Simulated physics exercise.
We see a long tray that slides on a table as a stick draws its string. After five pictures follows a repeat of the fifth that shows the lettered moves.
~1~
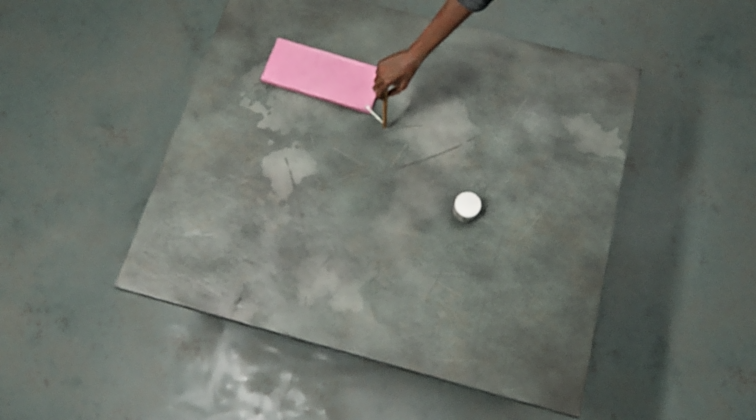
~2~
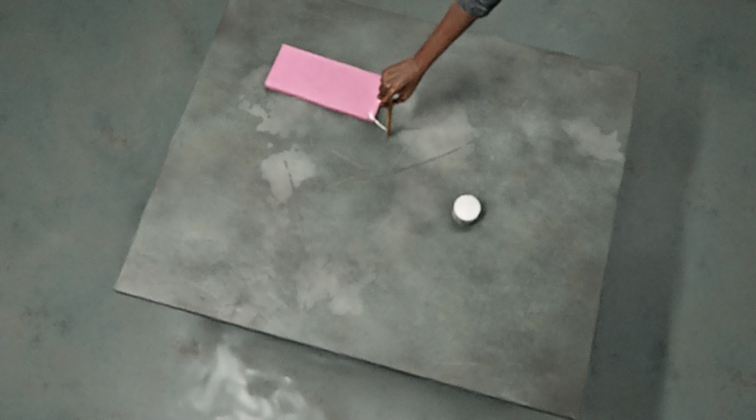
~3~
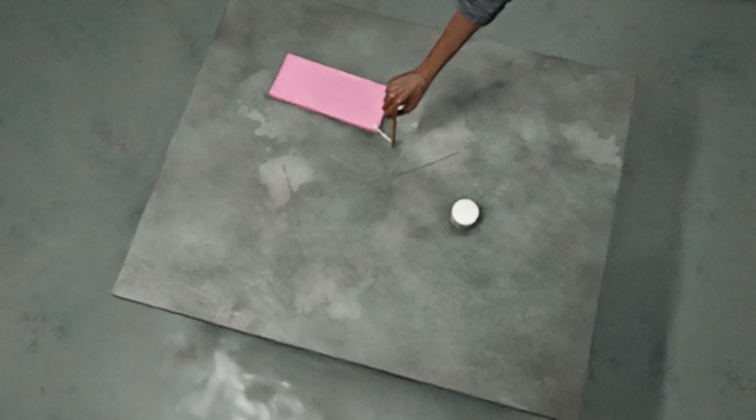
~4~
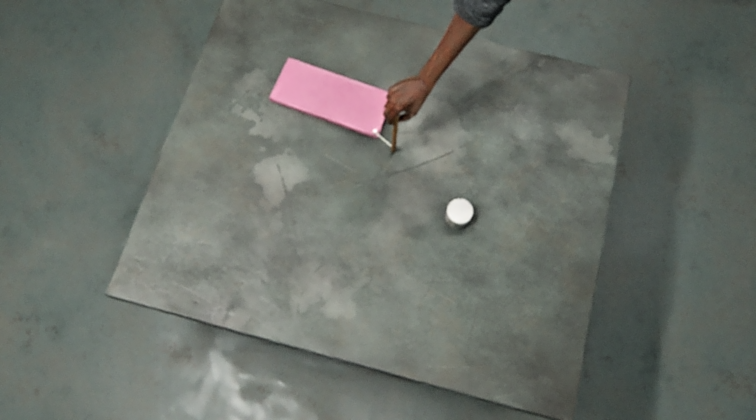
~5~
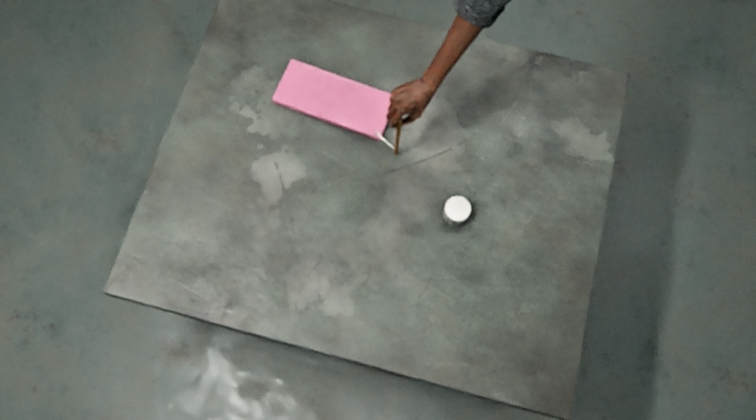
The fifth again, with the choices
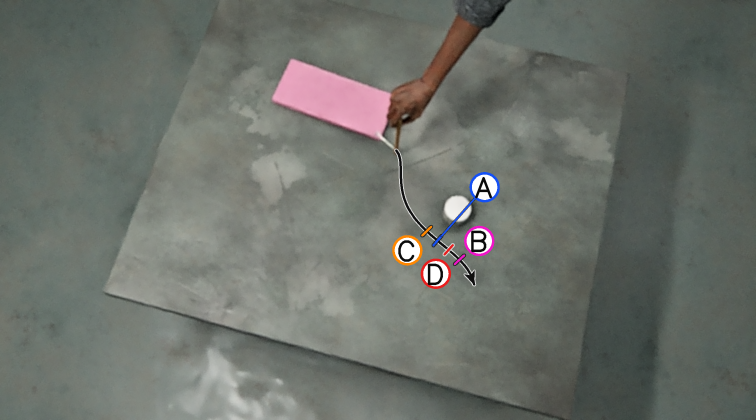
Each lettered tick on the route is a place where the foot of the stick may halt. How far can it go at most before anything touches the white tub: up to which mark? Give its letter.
At A, and not beyond.
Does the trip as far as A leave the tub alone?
For that mark, yes.
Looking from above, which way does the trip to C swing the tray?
Clockwise.
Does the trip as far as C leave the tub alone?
Yes.
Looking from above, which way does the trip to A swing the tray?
For that mark, clockwise.
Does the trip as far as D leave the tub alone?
No.
On the copy, A at (438, 241); B at (459, 260); C at (427, 231); D at (449, 250); the route from (396, 150) via (420, 225) to (474, 284).
On A. First, foot of the stick (401, 184), middle of the tray (352, 119).
Then, foot of the stick (415, 219), middle of the tray (370, 148).
Finally, foot of the stick (437, 241), middle of the tray (387, 172); nothing has been touched.
By contrast, B is too far, the tub has been hit; C is safe but short; D is too far, the tub has been hit.
